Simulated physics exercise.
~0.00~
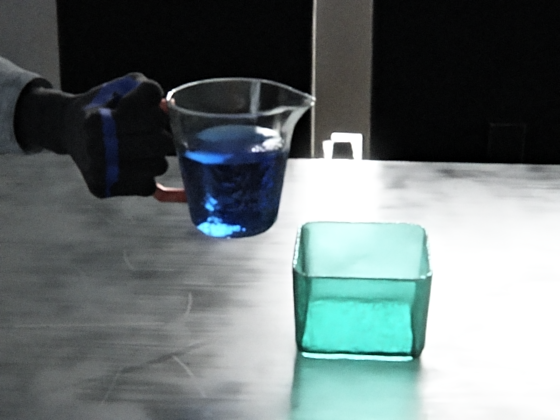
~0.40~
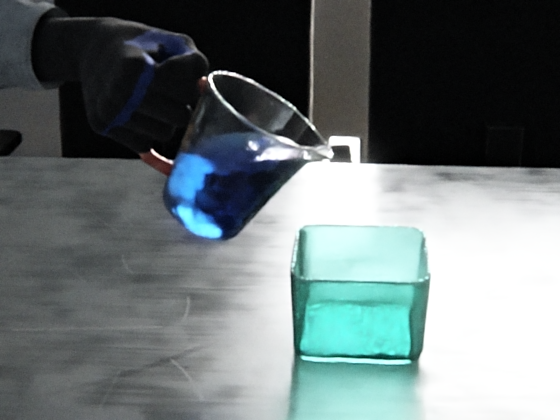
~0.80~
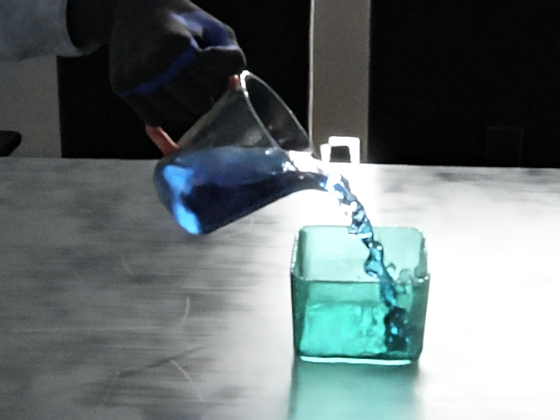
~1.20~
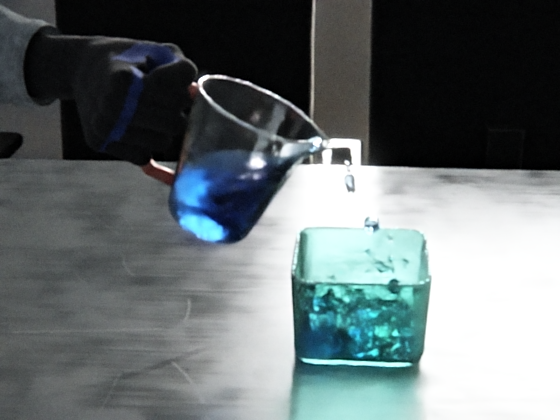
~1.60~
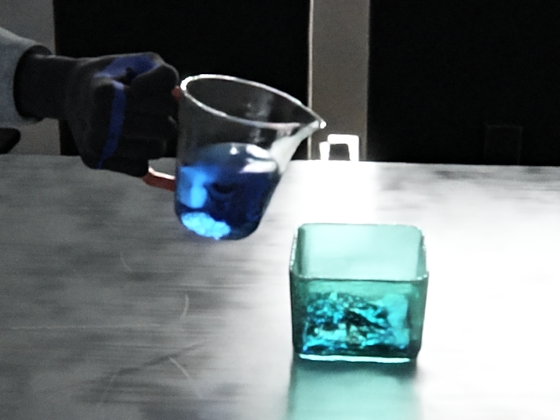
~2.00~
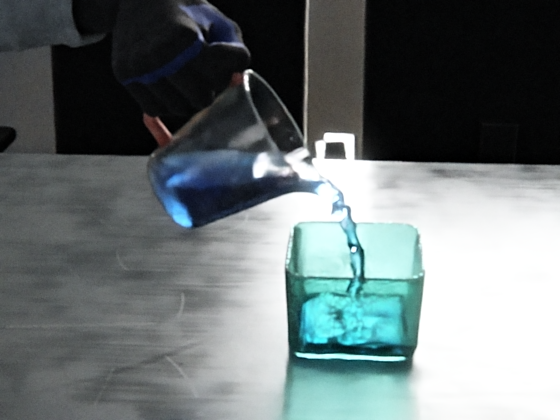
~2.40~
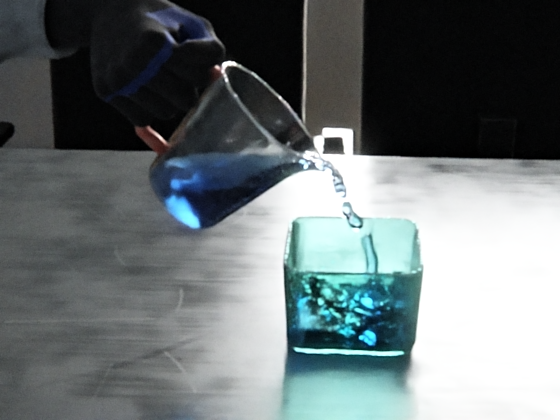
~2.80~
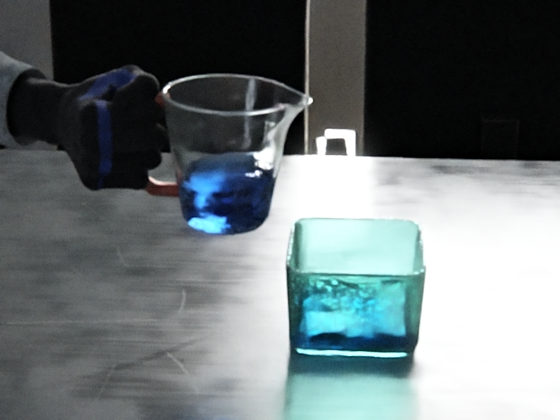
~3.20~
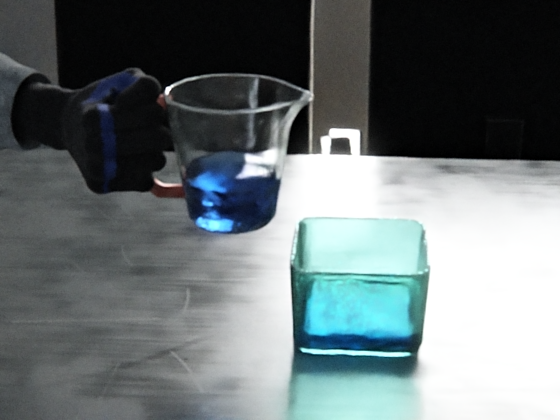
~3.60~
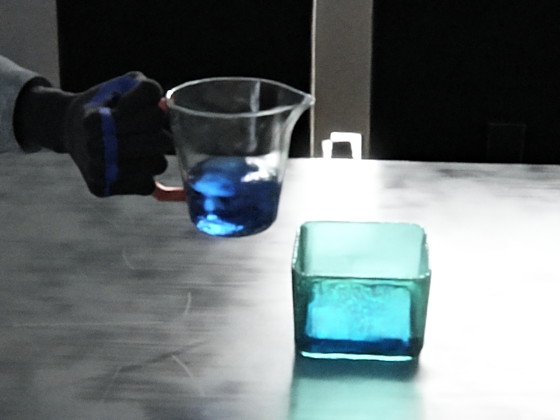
On a table, a gloved hand pours blue water twice into a green container, then levels the jug.
